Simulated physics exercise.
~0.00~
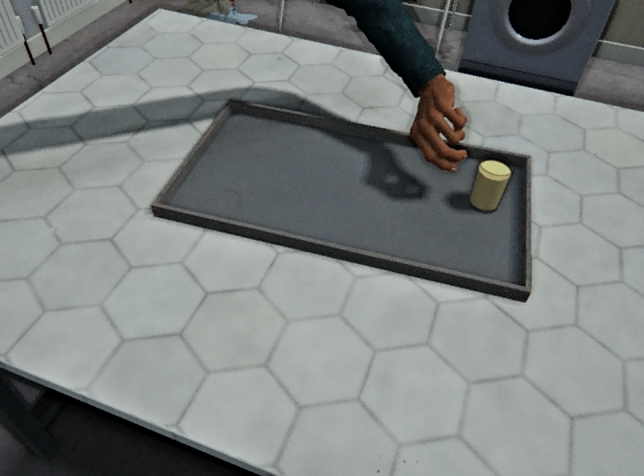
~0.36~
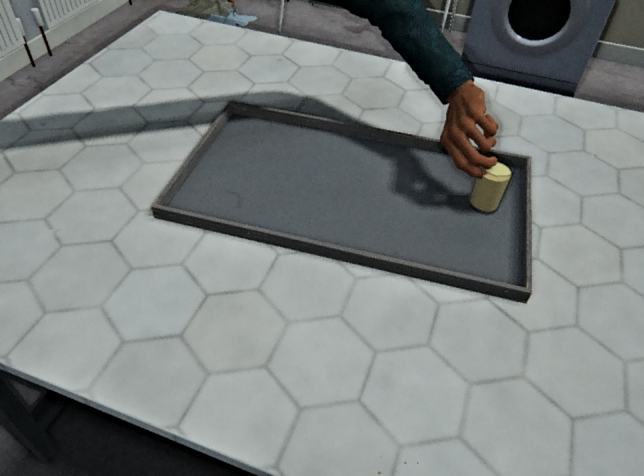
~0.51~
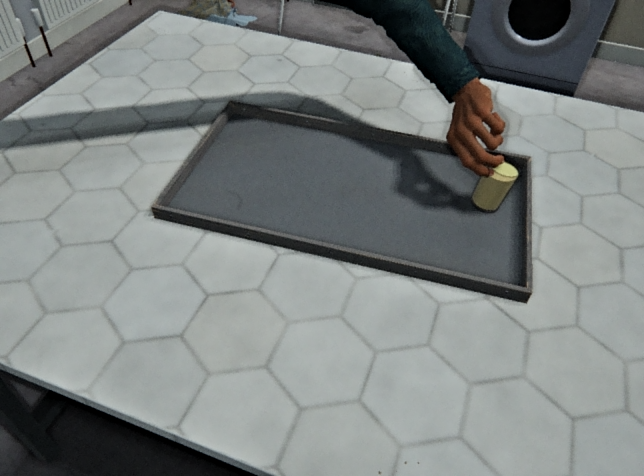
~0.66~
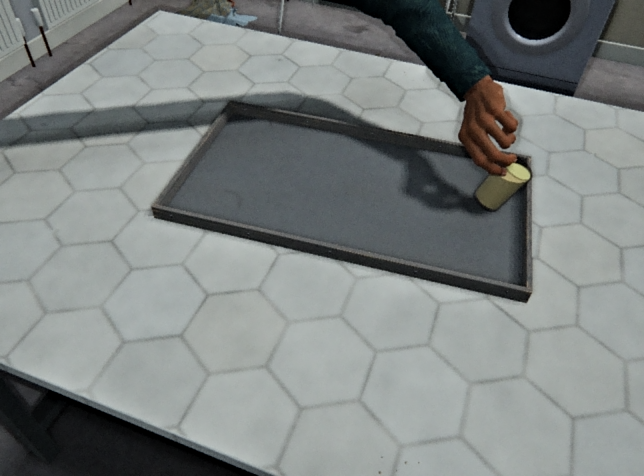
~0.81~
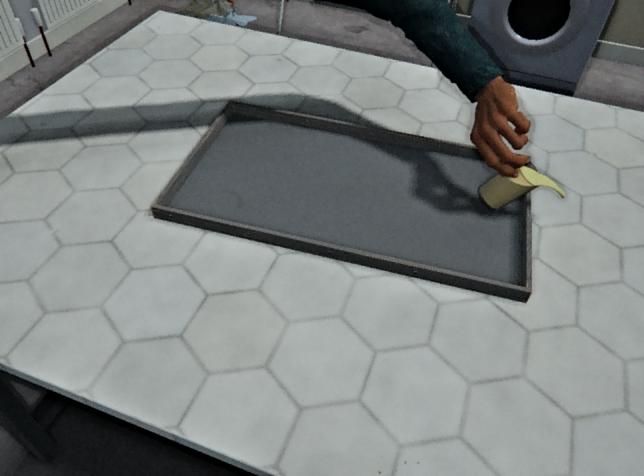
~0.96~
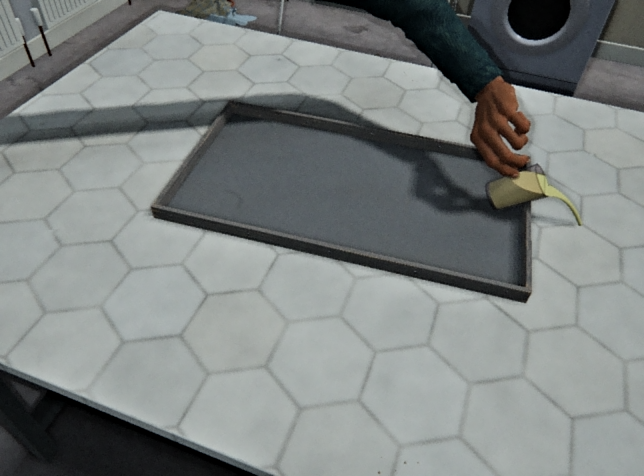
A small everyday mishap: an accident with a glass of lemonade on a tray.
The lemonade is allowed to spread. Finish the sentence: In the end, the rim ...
In the end, the rim lets some out on to the top.
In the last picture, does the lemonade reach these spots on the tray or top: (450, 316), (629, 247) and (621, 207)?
First untouched, second wet, third soaked.
Around 1.5 s, the glass lies across the rim; the puddle covers about as much as a plate; it has landed past the rim.
Around 2.3 s, the puddle covers about as much as a tray; it has landed past the rim.
Around 3.6 s, the puddle covers about as much as a tray; it has landed past the rim.
